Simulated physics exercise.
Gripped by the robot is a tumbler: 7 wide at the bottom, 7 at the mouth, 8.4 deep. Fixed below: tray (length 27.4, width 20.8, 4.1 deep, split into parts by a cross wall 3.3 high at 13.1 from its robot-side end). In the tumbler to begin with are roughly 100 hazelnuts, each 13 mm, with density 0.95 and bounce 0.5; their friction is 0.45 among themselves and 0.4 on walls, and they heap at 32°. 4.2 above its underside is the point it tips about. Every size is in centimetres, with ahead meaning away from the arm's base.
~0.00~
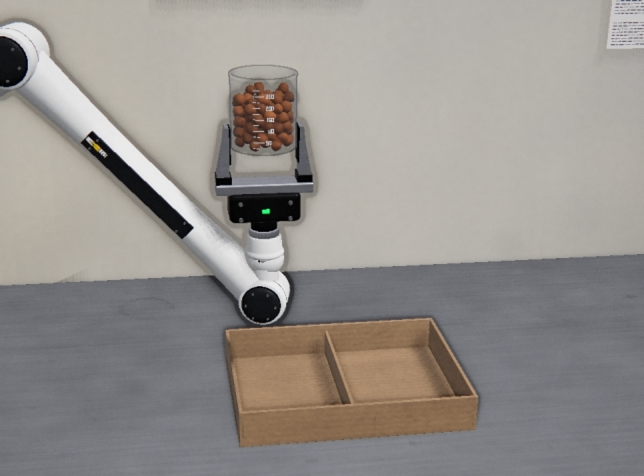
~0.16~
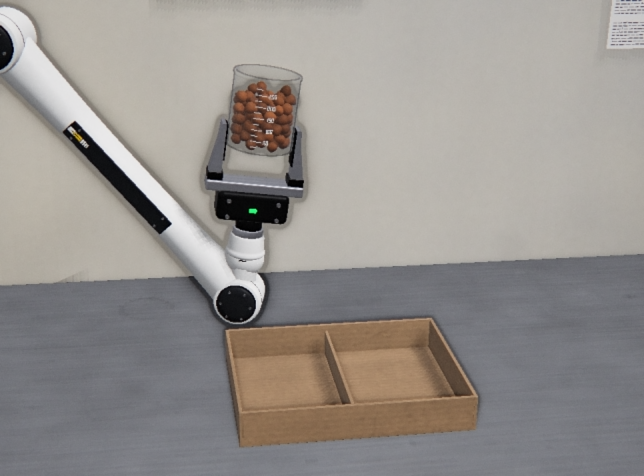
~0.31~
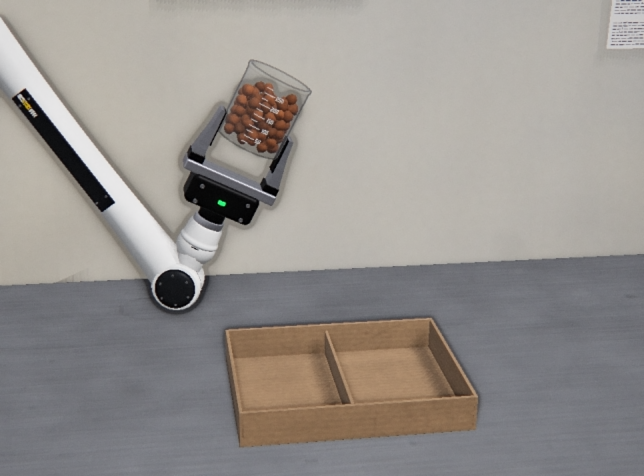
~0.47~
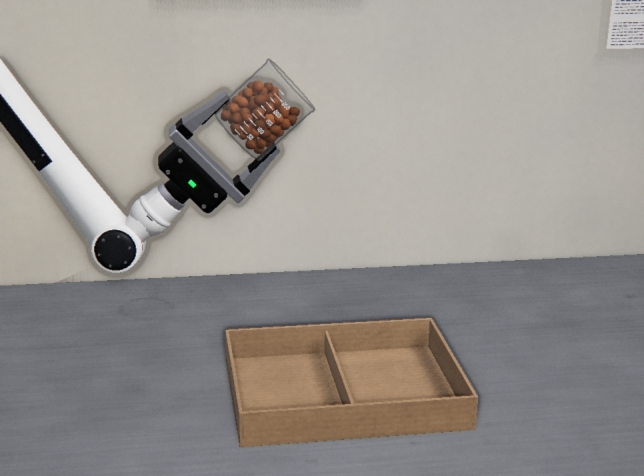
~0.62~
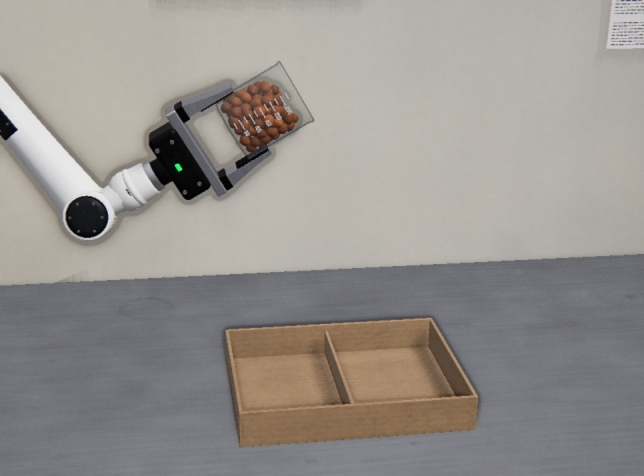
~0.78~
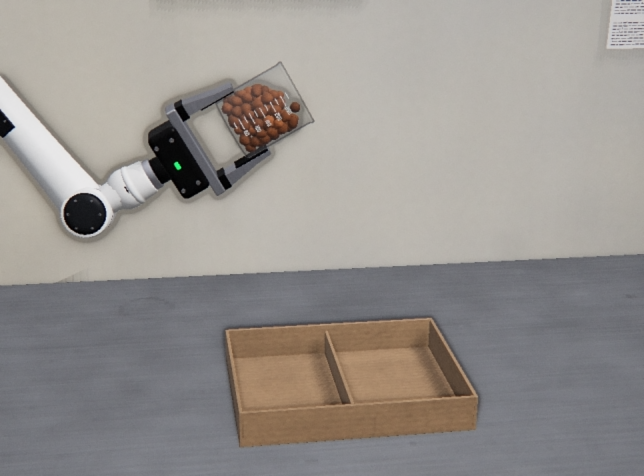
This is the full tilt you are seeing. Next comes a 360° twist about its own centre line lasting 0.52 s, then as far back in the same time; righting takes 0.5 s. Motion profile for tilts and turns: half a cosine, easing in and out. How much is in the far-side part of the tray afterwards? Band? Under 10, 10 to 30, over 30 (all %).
Band: Under 10 %.
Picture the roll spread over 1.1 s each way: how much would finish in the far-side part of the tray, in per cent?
Then: Approx. 0 %.
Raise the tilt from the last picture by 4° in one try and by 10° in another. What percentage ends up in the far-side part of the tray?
You'd get close to 0 per cent, then close to 5 per cent.
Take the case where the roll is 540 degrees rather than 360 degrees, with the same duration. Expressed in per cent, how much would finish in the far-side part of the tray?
That would come to close to 0 in a hundred.
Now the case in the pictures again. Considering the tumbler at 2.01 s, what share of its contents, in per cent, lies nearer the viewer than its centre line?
Reading: Roughly 50 percent.
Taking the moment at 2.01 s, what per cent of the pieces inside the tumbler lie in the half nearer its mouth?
Near 30 per cent lies in the mouth half.
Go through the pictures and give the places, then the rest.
Tumbler middle at (263, 111), upright; upper third of the load around (262, 103), from x 235 to 290, top at y 90; 105 in the tumbler, in the first picture.
Tumbler middle at (263, 111), tipped 8°; upper third of the load around (262, 102), from x 235 to 290, top at y 90, in the second picture.
Tumbler middle at (263, 111), tipped 27°; upper third of the load around (262, 102), from x 230 to 290, top at y 85, in the third picture.
Tumbler middle at (263, 111), tipped 47°; upper third of the load around (258, 102), from x 225 to 295, top at y 85, in the fourth picture.
Tumbler middle at (263, 111), tipped 60°; upper third of the load around (256, 100), from x 225 to 295, top at y 85, in the fifth picture.
Tumbler middle at (263, 111), tipped 61°; upper third of the load around (257, 102), from x 225 to 295, top at y 90; 105 in the tumbler, in the sixth picture.
By 1.40 s, tipped 61°, highest piece 40 above the table; 105 in the tumbler.
By 2.01 s, tipped 41°, highest piece 39 above the table; 104 in the tumbler, 1 in flight or on a rim.
By 2.52 s, upright, highest piece 40 above the table; 104 in the tumbler, 1 in the far-side part.
By 3.22 s, upright, highest piece 40 above the table; 104 in the tumbler, 1 in the far-side part.
Final count, 104 in the tumbler, 1 in the far-side part. That is 1 % in the far-side part of the tray.
